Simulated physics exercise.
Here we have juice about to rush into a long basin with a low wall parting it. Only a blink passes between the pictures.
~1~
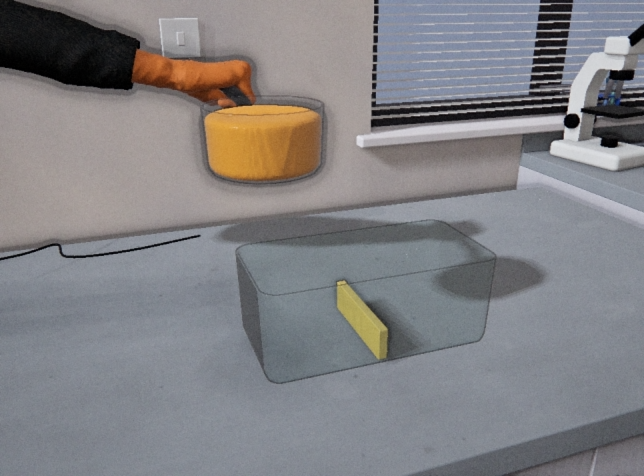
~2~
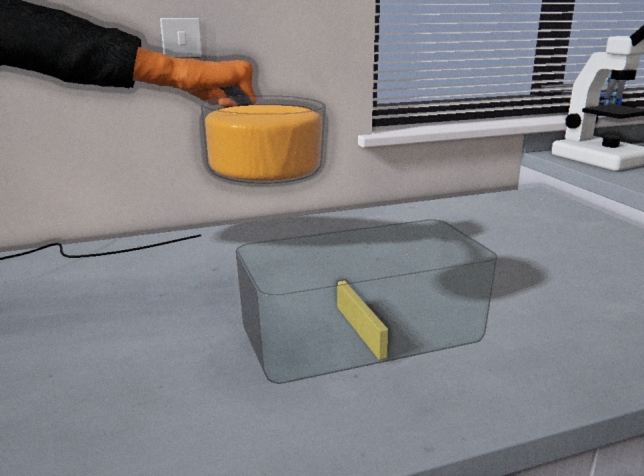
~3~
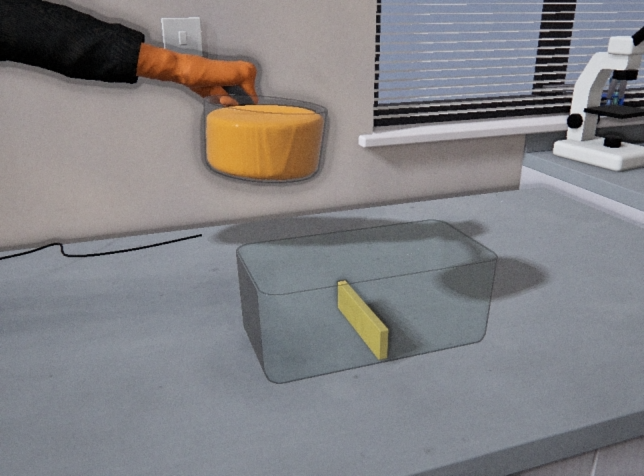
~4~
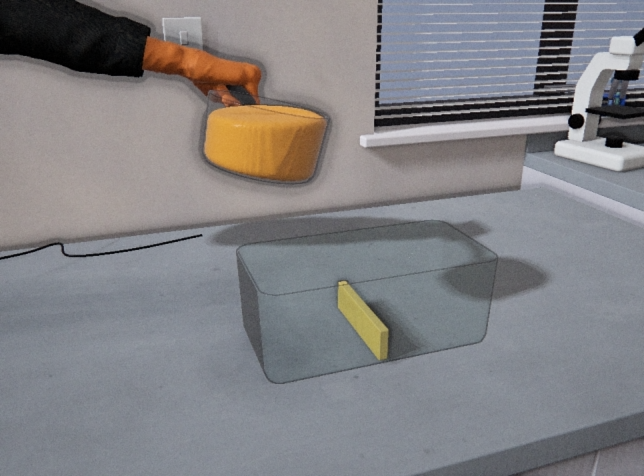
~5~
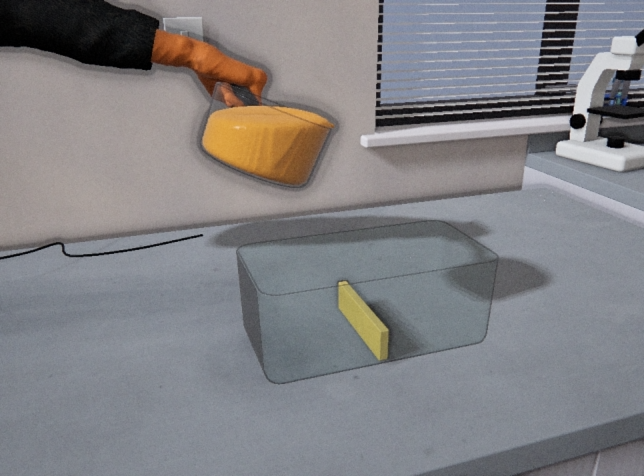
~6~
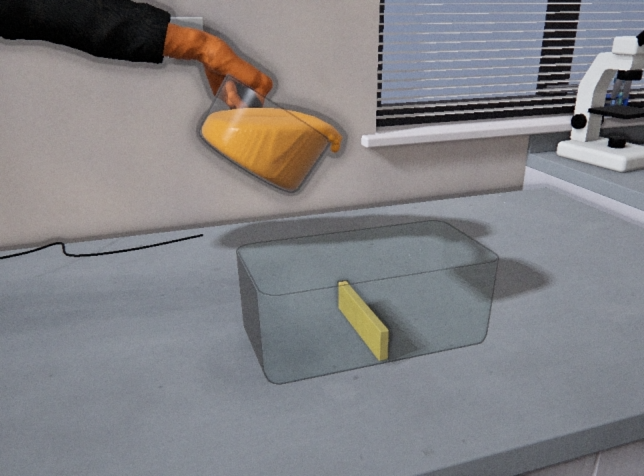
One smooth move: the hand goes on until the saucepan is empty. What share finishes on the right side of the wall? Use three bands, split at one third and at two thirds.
Between a third and two thirds ends up there.
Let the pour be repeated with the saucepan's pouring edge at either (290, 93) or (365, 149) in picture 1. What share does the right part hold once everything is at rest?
It would come to near 25 per cent, and then near 85 per cent.
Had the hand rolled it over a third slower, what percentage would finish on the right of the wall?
About 65 per cent would end up there.
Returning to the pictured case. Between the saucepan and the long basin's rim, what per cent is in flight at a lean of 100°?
Roughly 45 percent.
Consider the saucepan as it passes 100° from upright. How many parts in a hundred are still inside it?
Remaining share, estimated: 20 %.
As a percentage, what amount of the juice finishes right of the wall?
55 in a hundred.
A moment on, the tilt is 100° and 22 per cent is still to pour, 3 is left of the wall and 31 right of it.
Next, the tilt is 114° and 2 per cent is still to pour, 35 is left of the wall and 57 right of it.
Then the tilt is 114° and 0 per cent is still to pour, 42 is left of the wall and 57 right of it.
Later the tilt is 114° and 0 per cent is still to pour, 42 is left of the wall and 57 right of it.
At rest 42 per cent lies left of the wall, 57 right of it and 1 outside.
